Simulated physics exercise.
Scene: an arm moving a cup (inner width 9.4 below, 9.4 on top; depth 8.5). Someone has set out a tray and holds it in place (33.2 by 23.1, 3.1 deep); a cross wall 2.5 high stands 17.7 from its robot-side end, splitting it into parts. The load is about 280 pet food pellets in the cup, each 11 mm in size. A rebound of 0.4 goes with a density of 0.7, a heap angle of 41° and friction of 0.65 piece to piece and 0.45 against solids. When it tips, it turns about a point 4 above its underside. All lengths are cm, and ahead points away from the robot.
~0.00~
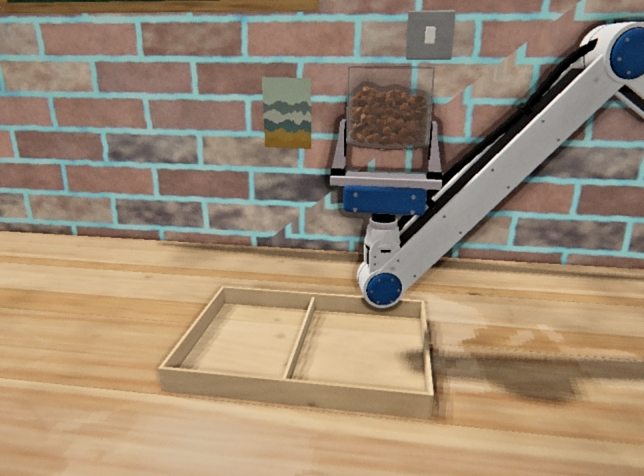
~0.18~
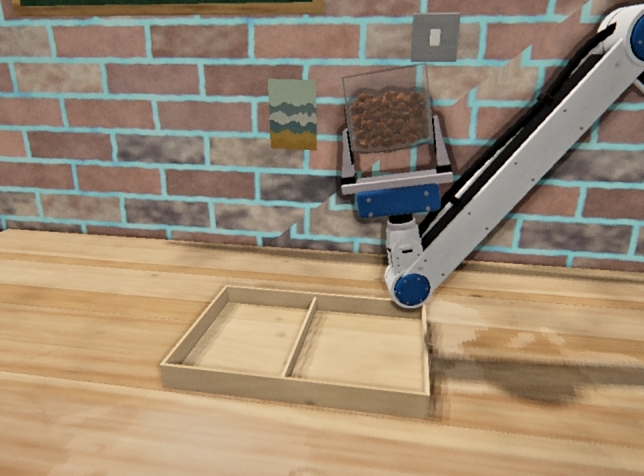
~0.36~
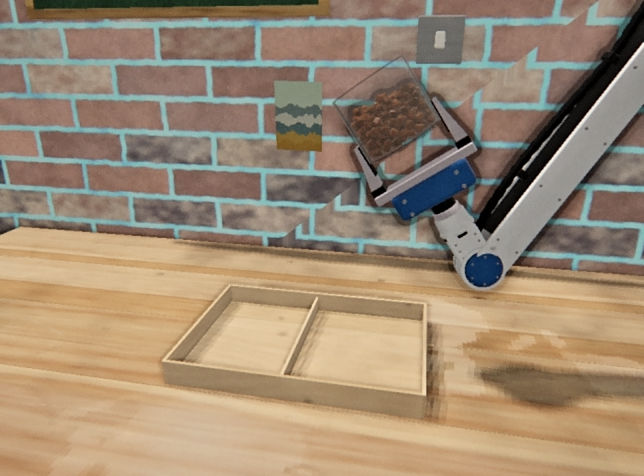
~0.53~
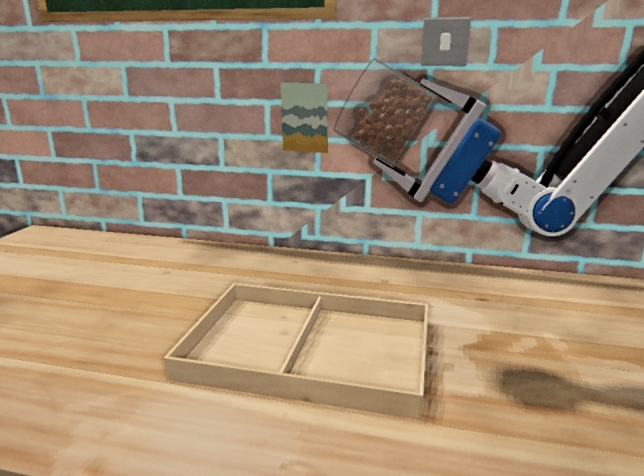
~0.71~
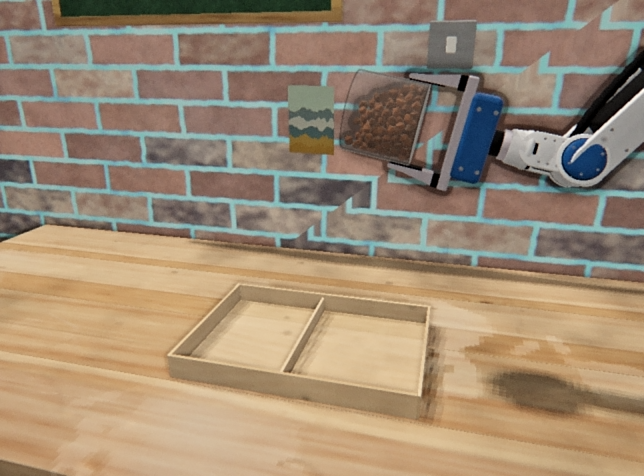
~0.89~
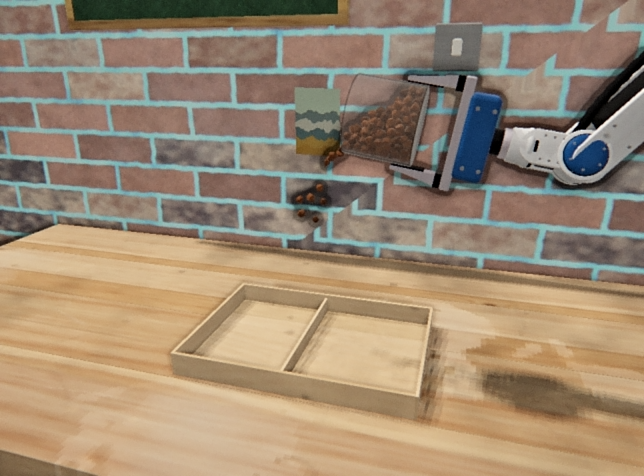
The footage shows a robot arm holding a clear cup of brown pellets above a wooden tray with one divider, then tilting the cup leftward until it lies nearly sideways and a few pellets drop from its mouth.
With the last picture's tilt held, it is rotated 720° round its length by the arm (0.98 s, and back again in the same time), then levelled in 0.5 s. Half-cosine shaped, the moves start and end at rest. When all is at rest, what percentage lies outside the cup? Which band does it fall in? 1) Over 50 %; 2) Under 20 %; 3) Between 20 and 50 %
The answer is 3.
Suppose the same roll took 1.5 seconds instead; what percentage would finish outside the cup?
It would come to close to 55 per cent.
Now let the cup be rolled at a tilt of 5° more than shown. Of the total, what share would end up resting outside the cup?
In that case I'd expect around 55 per cent.
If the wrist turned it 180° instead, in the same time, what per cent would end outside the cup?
Around 30 %.
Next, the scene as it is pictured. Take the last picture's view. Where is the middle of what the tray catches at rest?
Around (279, 339).
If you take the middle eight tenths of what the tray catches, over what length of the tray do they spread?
That stretch is around 18 cm long.
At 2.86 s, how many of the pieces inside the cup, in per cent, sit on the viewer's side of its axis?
Estimated share: About 35 %.
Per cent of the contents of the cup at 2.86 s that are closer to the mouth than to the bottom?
I reckon roughly 30 per cent.
After 1.87 s, tipped 81°, highest piece 38 above the table; 243 in the cup, 20 in the far-side part, 13 in the robot-side part, 3 on the table or floor, 4 in flight or on a rim.
After 2.86 s, tipped 81°, highest piece 37 above the table; 203 in the cup, 45 in the far-side part, 20 in the robot-side part, 8 on the table or floor, 7 in flight or on a rim.
After 3.55 s, upright, highest piece 38 above the table; 200 in the cup, 52 in the far-side part, 22 in the robot-side part, 9 on the table or floor.
After 4.25 s, upright, highest piece 38 above the table; 200 in the cup, 52 in the far-side part, 22 in the robot-side part, 9 on the table or floor.
In the end, 200 in the cup, 52 in the far-side part, 22 in the robot-side part, 9 on the table or floor. That is 29 % outside the cup.
